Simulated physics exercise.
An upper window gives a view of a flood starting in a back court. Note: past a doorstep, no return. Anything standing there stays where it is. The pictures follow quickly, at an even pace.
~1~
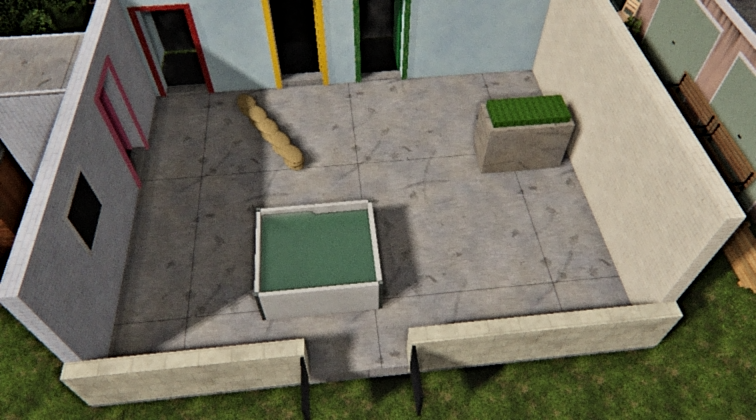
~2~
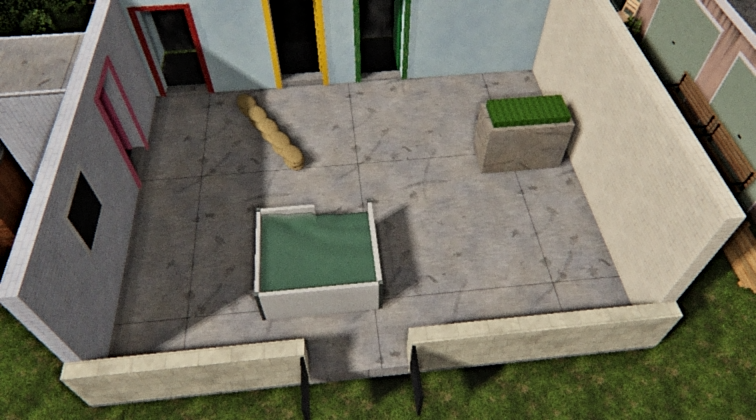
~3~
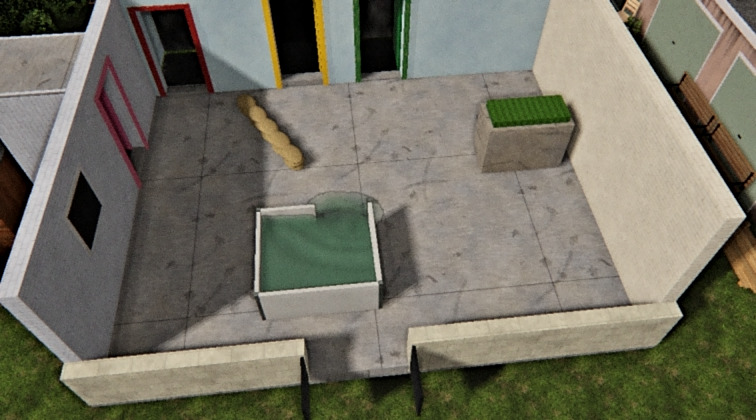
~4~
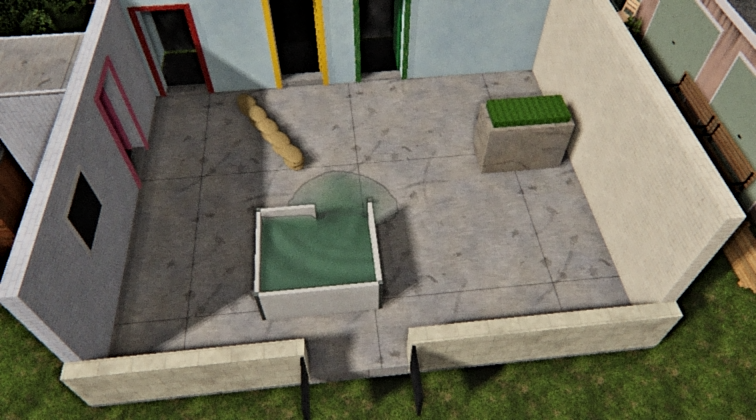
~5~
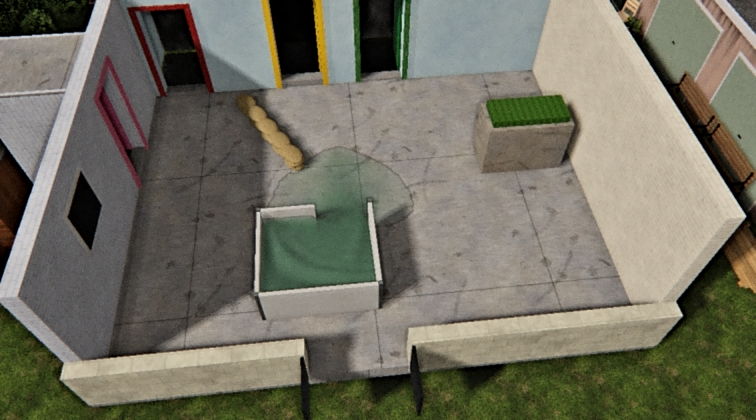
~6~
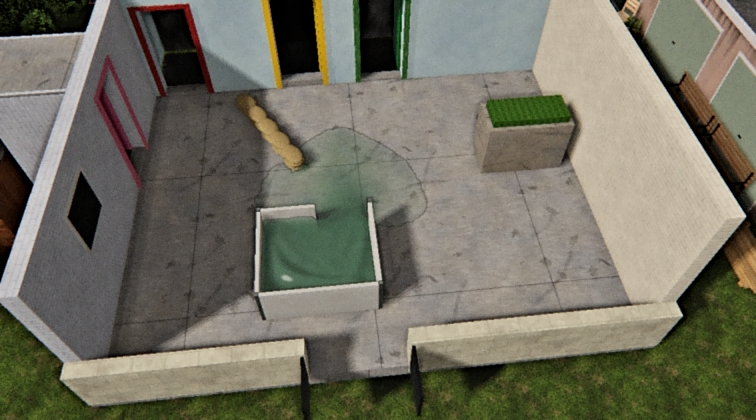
A walled, paved back court is seen from high above, with red, yellow and green doorways along its pale blue rear wall. A white-sided open tank of green water stands near the front opening, a lumpy tan roll lies behind it, and a green-topped block sits at right. The tank's far side opens, and water pours through the gap, fanning across the paving while the view stays still.
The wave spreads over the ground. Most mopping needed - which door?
Green door.
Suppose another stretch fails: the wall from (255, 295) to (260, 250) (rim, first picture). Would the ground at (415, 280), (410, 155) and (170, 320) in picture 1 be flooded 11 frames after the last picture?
Untouched, untouched, soaked.
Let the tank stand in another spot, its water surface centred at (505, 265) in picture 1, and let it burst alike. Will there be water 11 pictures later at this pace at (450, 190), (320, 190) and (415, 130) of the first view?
Log, spots in order: Taken by the flood / unwetted / taken by the flood.
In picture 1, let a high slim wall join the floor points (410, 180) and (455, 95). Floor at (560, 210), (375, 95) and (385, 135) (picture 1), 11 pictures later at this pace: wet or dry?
The first is still bare, the second soaked, the third soaked.
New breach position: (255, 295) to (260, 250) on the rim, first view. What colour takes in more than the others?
Answer: The one in red.
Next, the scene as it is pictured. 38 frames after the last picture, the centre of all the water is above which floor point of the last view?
At about (363, 157).
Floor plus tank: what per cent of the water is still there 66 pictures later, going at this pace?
92 percent or thereabouts.
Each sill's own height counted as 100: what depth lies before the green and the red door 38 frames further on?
In order: Roughly 150 and 70 in a hundred.
A moment on, water covers 25 % of the floor; green door wet at the sill, nothing in, red door not reached, yellow door wet at the sill, nothing in, pink door not reached.
Next, water covers 35 % of the floor; green door some in, red door not reached, yellow door a trickle in, pink door not reached.
Then, water covers 45 % of the floor; green door a lot in, red door wet at the sill, nothing in, yellow door a trickle in, pink door wet at the sill, nothing in.
Later, water covers 55 % of the floor; green door a lot in, red door a trickle in, yellow door a trickle in, pink door wet at the sill, nothing in.
In the end, water covers 85 % of the floor; green door a lot in, red door a trickle in, yellow door a trickle in, pink door wet at the sill, nothing in; the green door has let in the most.
